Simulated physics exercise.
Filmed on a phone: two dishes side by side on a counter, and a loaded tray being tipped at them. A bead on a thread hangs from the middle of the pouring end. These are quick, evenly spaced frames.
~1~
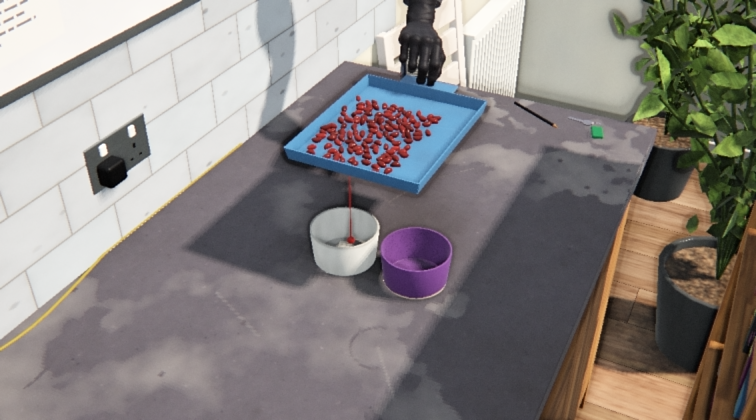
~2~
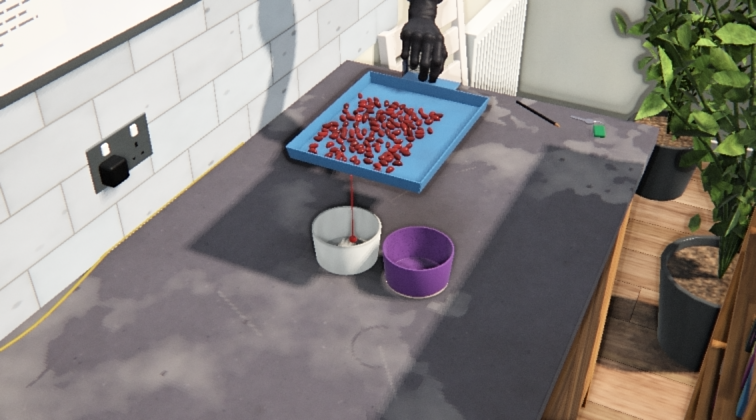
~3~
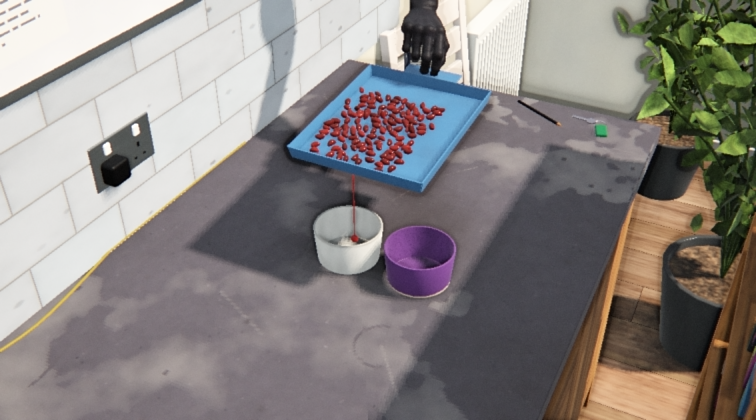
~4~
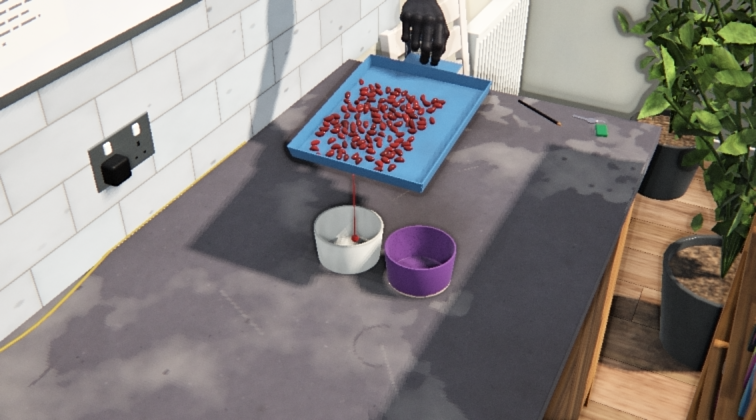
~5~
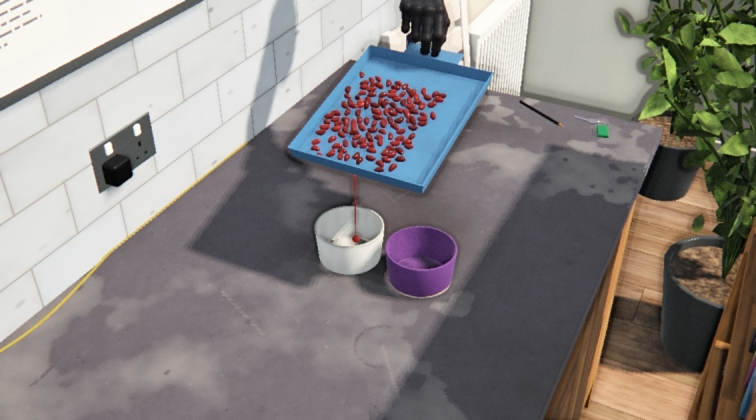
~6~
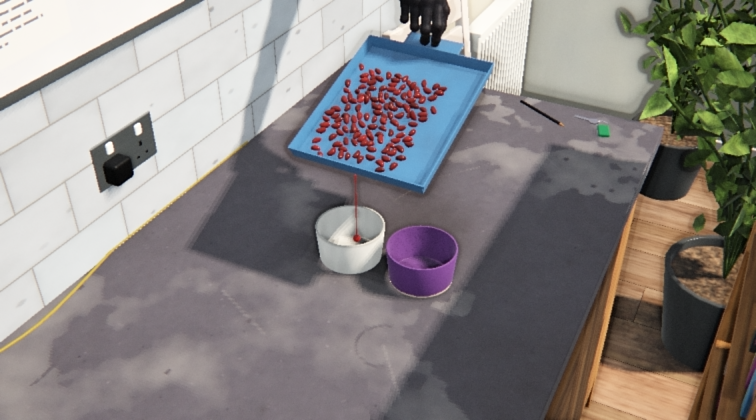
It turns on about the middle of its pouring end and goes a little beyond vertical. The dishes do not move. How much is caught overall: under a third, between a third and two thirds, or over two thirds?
They take under a third between them.
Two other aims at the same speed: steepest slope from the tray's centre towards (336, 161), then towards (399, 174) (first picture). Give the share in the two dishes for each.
In turn 0 and 50 in a hundred.
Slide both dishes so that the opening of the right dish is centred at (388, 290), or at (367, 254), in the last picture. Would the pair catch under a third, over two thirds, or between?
First over two thirds, then under a third.
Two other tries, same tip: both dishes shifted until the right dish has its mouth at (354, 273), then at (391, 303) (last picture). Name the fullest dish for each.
One: The dish on the right. Two: Left.
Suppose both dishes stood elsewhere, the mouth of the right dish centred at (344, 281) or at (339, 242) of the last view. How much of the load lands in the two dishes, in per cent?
The first gives 70 %, the second 10 %.
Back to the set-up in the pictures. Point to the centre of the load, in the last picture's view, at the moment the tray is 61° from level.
At about (357, 142).
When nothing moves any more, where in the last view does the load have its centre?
Close to (338, 314).
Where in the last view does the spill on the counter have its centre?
At about (337, 314).
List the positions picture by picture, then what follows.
In the first frame, corners of the pouring end at (288, 147) and (417, 182), level; middle of the load at (373, 131), kidney beans; left dish at (328, 258); right dish at (401, 282); bead on its thread at (351, 240).
In the second frame, corners of the pouring end at (290, 146) and (419, 181), level; middle of the load at (375, 129).
In the third frame, corners of the pouring end at (291, 146) and (421, 181), tipped barely, level across its low end; middle of the load at (377, 126).
In the fourth frame, corners of the pouring end at (291, 145) and (421, 182), tipped a little, level across its low end; middle of the load at (377, 121).
In the fifth frame, corners of the pouring end at (292, 146) and (421, 183), tipped a little, level across its low end; middle of the load at (377, 117).
In the sixth frame, corners of the pouring end at (292, 146) and (422, 184), tipped clearly, level across its low end; middle of the load at (377, 113); left dish at (334, 257); right dish at (407, 280).
Soon, tray tipped steeply; all on the tray.
A while on, tray tipped right over; nearly all on the tray; a stray few outside both; a stray few in the air.
Towards the end, tray tipped past a quarter turn; a stray few in the right dish; nearly all outside both.
Finally, tray tipped past a quarter turn; a stray few in the right dish; none in the left dish; nearly all outside both.
